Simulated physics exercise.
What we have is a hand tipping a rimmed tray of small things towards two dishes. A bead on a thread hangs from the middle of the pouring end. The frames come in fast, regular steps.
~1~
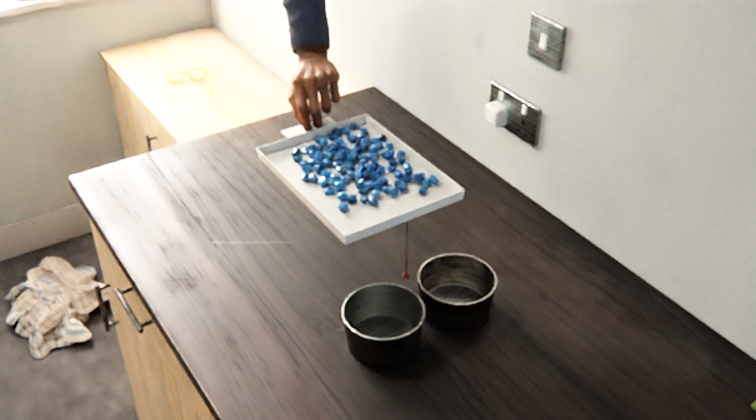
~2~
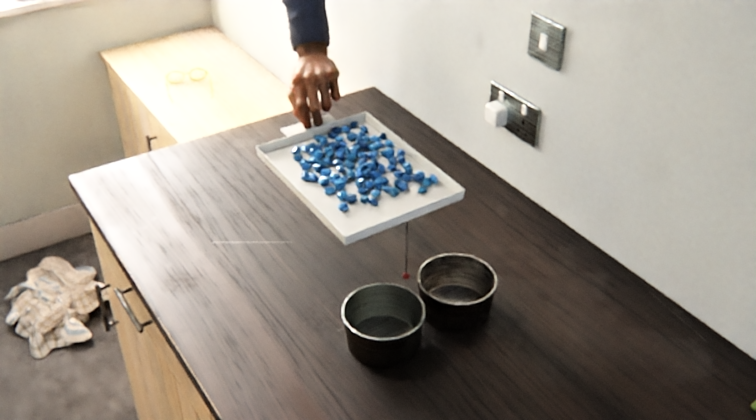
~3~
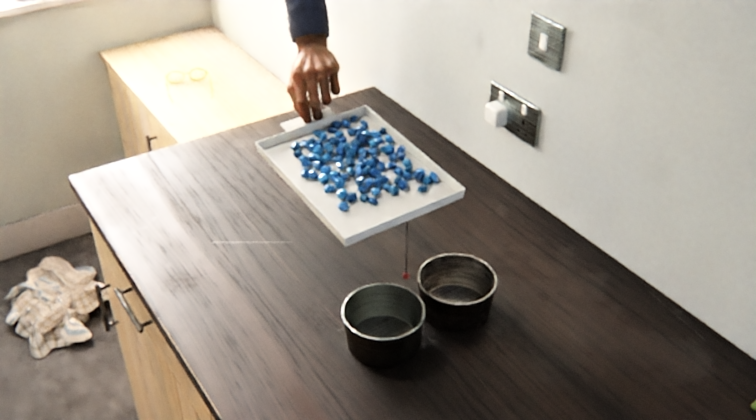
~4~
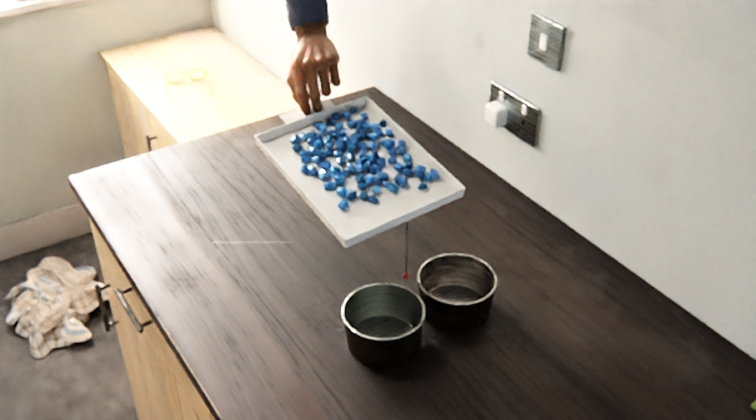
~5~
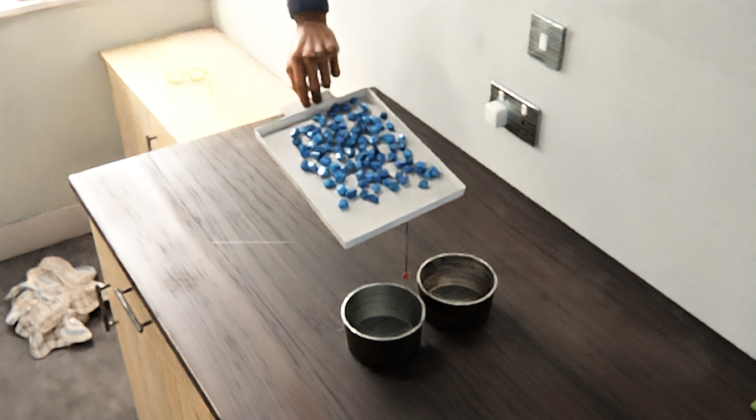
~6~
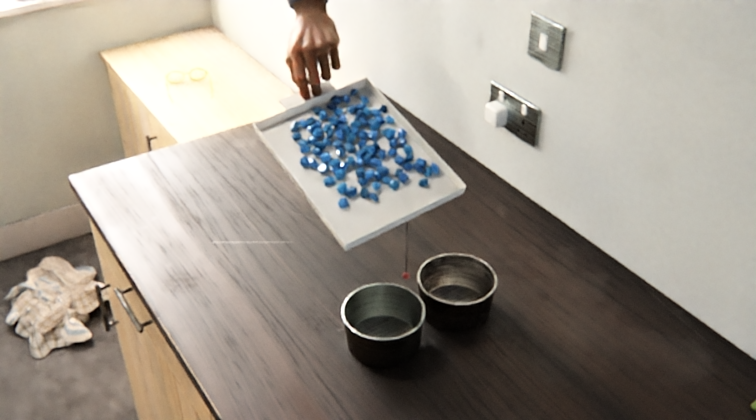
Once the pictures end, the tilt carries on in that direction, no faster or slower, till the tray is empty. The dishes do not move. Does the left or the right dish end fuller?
The left-hand one ends fuller.
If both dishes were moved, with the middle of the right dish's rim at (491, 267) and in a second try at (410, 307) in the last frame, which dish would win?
The first try: The left one. The second: The right dish.
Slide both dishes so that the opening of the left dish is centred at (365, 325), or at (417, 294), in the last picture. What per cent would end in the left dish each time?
First some 80, then 20 per cent.
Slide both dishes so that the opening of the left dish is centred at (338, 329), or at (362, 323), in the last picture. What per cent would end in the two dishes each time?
In turn 70 and 90 in a hundred.
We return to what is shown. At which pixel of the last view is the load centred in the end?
Close to (378, 340).
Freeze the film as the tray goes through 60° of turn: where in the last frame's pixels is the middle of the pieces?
Roughly at (367, 217).
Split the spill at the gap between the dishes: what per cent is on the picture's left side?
About 80 per cent.
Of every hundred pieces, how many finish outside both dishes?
It comes to 20 per cent or so.
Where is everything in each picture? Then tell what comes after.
The first frame shows corners of the pouring end (345, 234) and (463, 190), level; middle of the load (362, 163), aquarium stones; left dish (406, 347); right dish (480, 312); bead on its thread (406, 276).
The second frame shows corners of the pouring end (345, 235) and (463, 189), level; middle of the load (362, 162).
The third frame shows corners of the pouring end (345, 236) and (463, 189), tipped barely, lowest at the left corner; middle of the load (362, 159).
The fourth frame shows corners of the pouring end (346, 239) and (463, 187), tipped a little, lowest at the left corner; middle of the load (362, 154).
The fifth frame shows corners of the pouring end (346, 241) and (464, 187), tipped a little, lowest at the left corner; middle of the load (362, 149).
The sixth frame shows corners of the pouring end (346, 243) and (464, 186), tipped clearly, lowest at the left corner; middle of the load (362, 144); left dish (406, 347); right dish (480, 312).
Just after the last frame, tray tipped steeply; the larger part on the tray; about a tenth in the air.
A moment on, tray tipped right over; roughly a third on the tray; roughly a third in the left dish; about a tenth outside both; about a tenth in the air.
Further on, tray tipped past a quarter turn; the larger part in the left dish; roughly a quarter outside both.
When it is over, tray tipped past a quarter turn; the larger part in the left dish; not one in the right dish; roughly a quarter outside both.
